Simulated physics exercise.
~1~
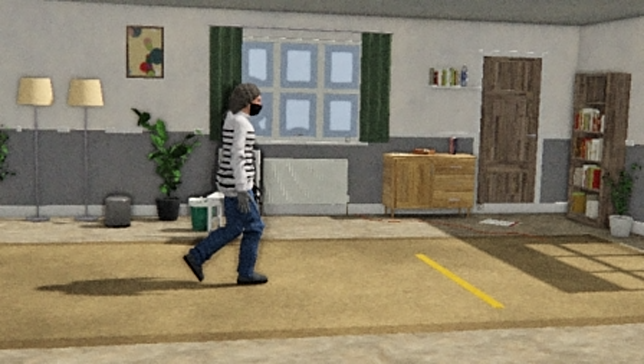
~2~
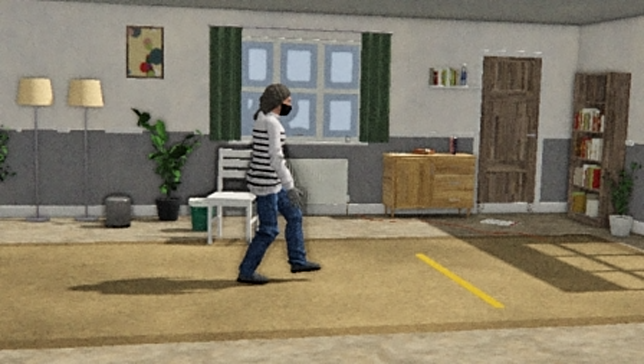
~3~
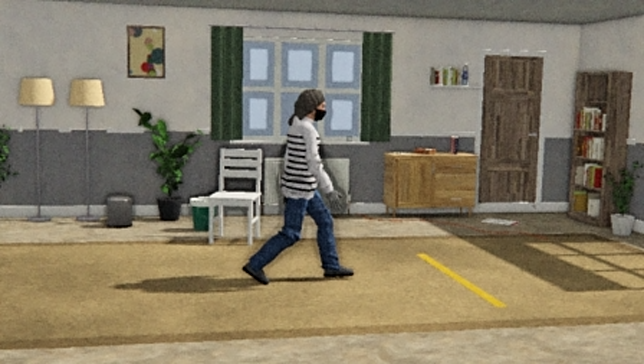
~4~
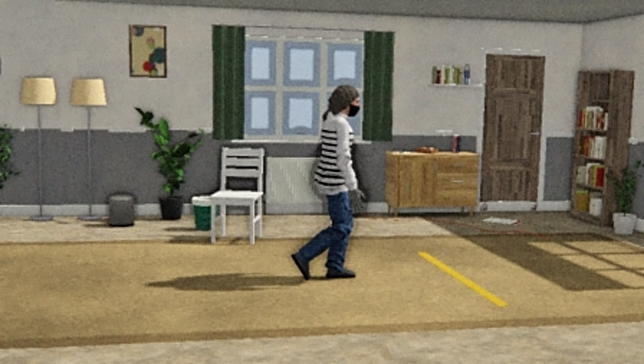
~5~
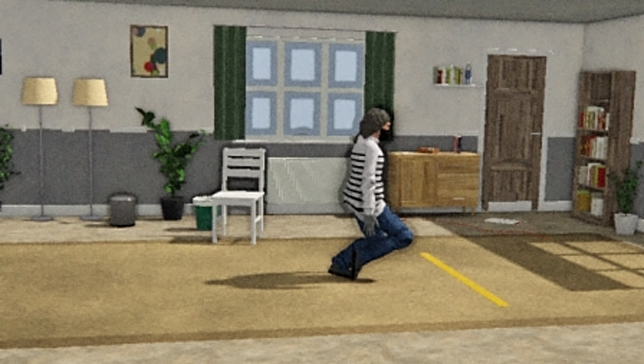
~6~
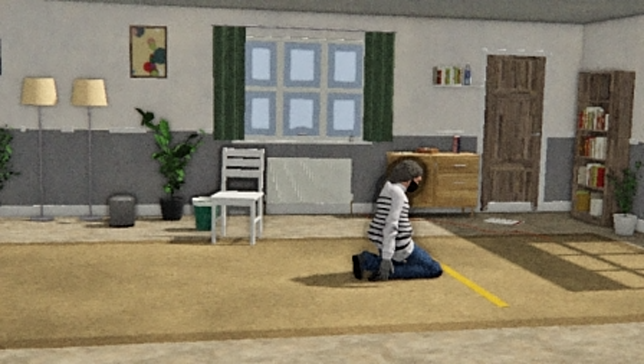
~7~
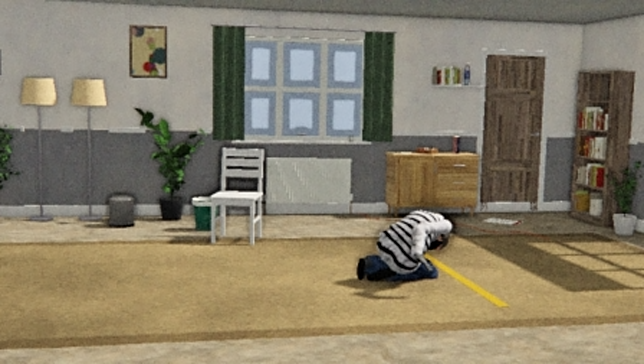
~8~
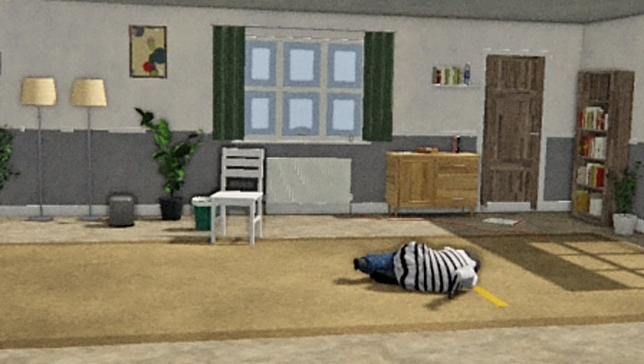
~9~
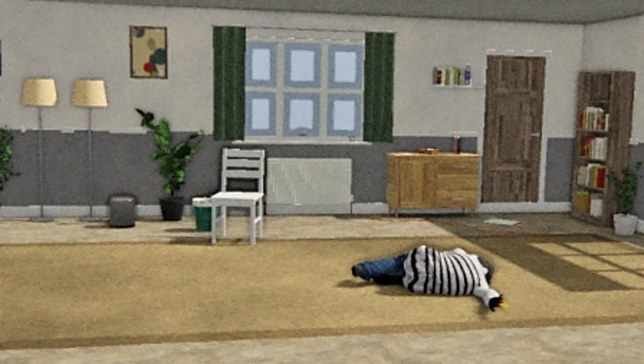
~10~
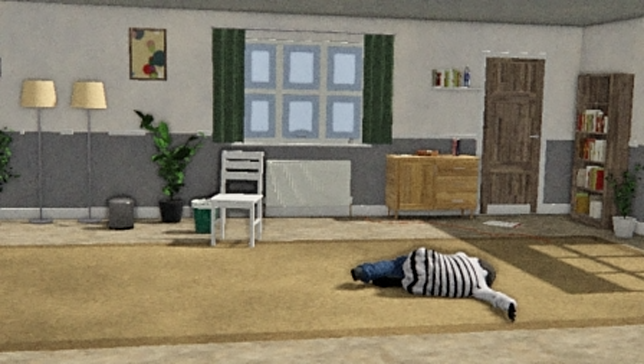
At first, a person in a dark cap, face mask, striped top and jeans walks steadily to the right across a tan rug, passing a white chair and heading for a yellow strip on the floor. Just before the strip, the knees buckle and the person sinks into a kneeling position. The upper body then folds forward, head dropping low, without the hands bracing the fall. The person tips down onto the rug and flattens out, an arm sliding toward the viewer. Finally the person lies still, hips and chest short of the strip, which is hidden from view.
